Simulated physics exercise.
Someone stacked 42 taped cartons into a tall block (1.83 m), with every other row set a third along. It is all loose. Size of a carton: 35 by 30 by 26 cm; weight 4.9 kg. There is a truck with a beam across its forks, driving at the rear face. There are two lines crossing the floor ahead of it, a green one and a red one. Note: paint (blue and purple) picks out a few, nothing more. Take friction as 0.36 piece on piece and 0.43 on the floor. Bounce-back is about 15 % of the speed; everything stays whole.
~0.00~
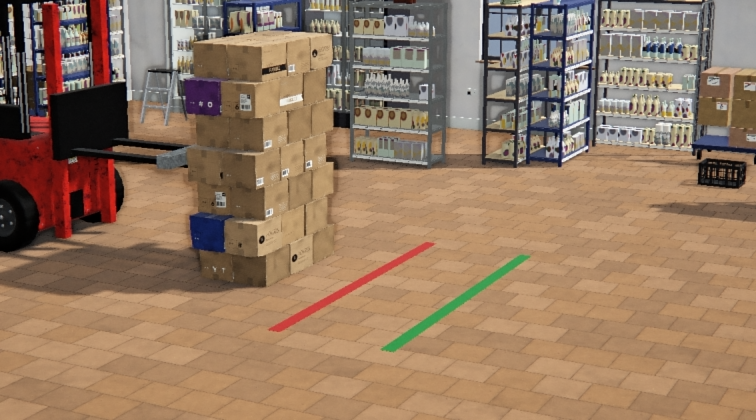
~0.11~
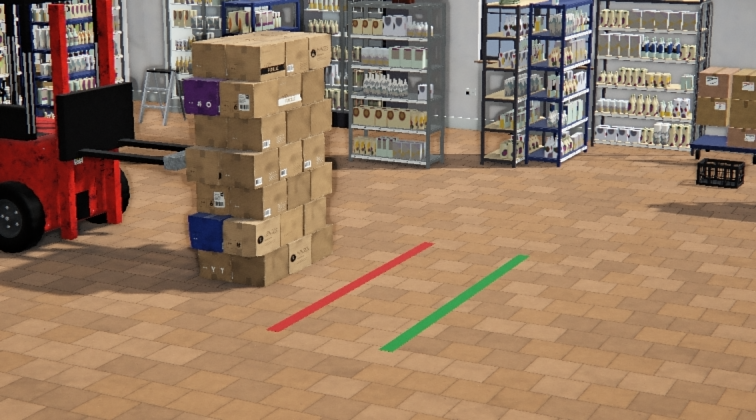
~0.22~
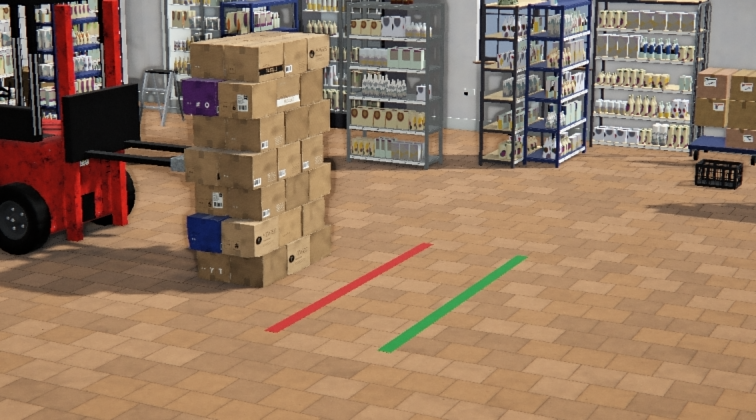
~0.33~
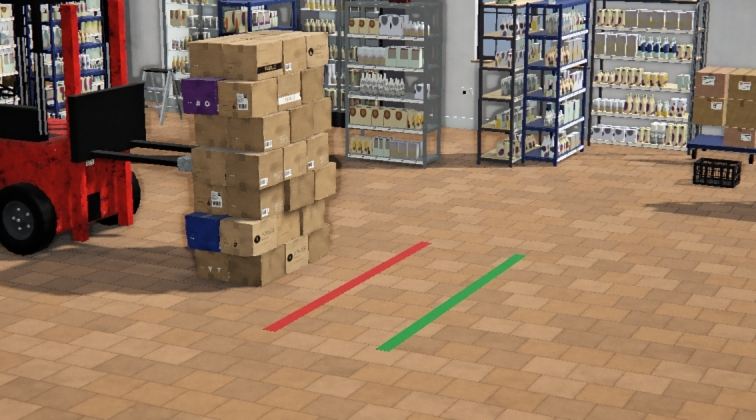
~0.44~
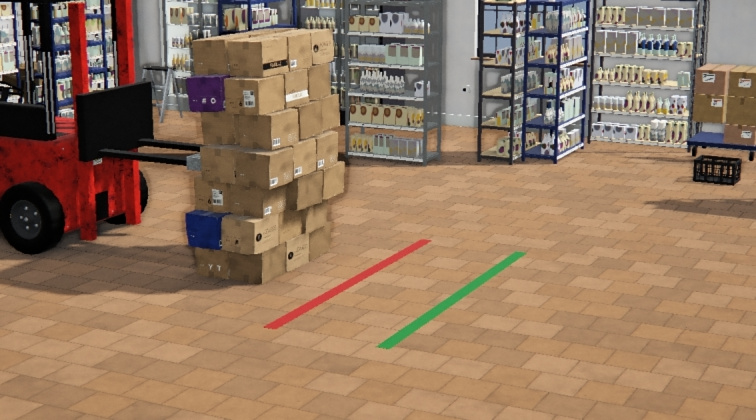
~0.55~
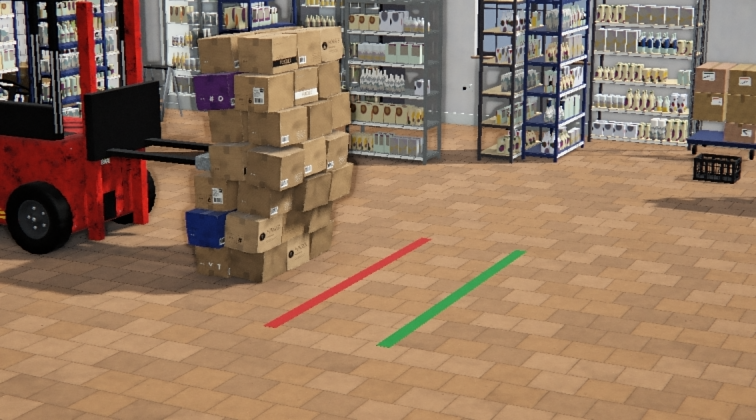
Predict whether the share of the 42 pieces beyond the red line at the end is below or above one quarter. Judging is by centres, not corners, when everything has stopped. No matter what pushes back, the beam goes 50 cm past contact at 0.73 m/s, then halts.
Over the quarter mark.
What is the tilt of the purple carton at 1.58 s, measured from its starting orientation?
Something like 25°, more or less.
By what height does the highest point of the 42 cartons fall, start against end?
Drop: Around 105 cm.
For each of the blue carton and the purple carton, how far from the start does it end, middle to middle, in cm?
Net displacement (cm): Blue = 0; purple = 160.
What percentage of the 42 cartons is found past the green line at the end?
20 per cent or so.
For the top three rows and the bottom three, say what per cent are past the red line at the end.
Top 50 per cent versus bottom 20 per cent.
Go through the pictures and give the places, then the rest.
In the first frame (pixels give the middle of a visible side), beam (164, 163) 16 cm from the stack; red line, near end, (327, 301); green line, near end, (434, 318); purple carton (202, 98); blue carton (206, 234); none has stirred.
Beam (171, 164) 8 cm from the stack; purple carton (200, 98), in the second frame.
Beam (178, 165) 1 mm in; purple carton (199, 98), in the third frame.
Beam (185, 165) 8 cm in; purple carton (199, 97); movement in 17 of them, in the fourth frame.
Beam (194, 164) 16 cm in; purple carton (205, 95) 5° from how it stood; movement in 28 of them, in the fifth frame.
Beam (203, 164) 24 cm in; red line, near end, (323, 297); green line, near end, (430, 314); purple carton (212, 93) 6° from how it stood; blue carton (202, 231); steepest lean 9°, the carton at (318, 192); movement in 33 of them, in the sixth frame.
After 0.98 s, 6 of the 42 cartons past the red line; purple carton 21° from how it stood.
After 1.58 s, 19 of the 42 cartons past the red line; purple carton 23° from how it stood, 29 cm lower.
In the end (3.4 s), 18 of the 42 cartons past the red line; purple carton on its side; blue carton unmoved. That is 43 per cent. From the last view, middles, purple carton near (273, 283), blue carton near (215, 225).
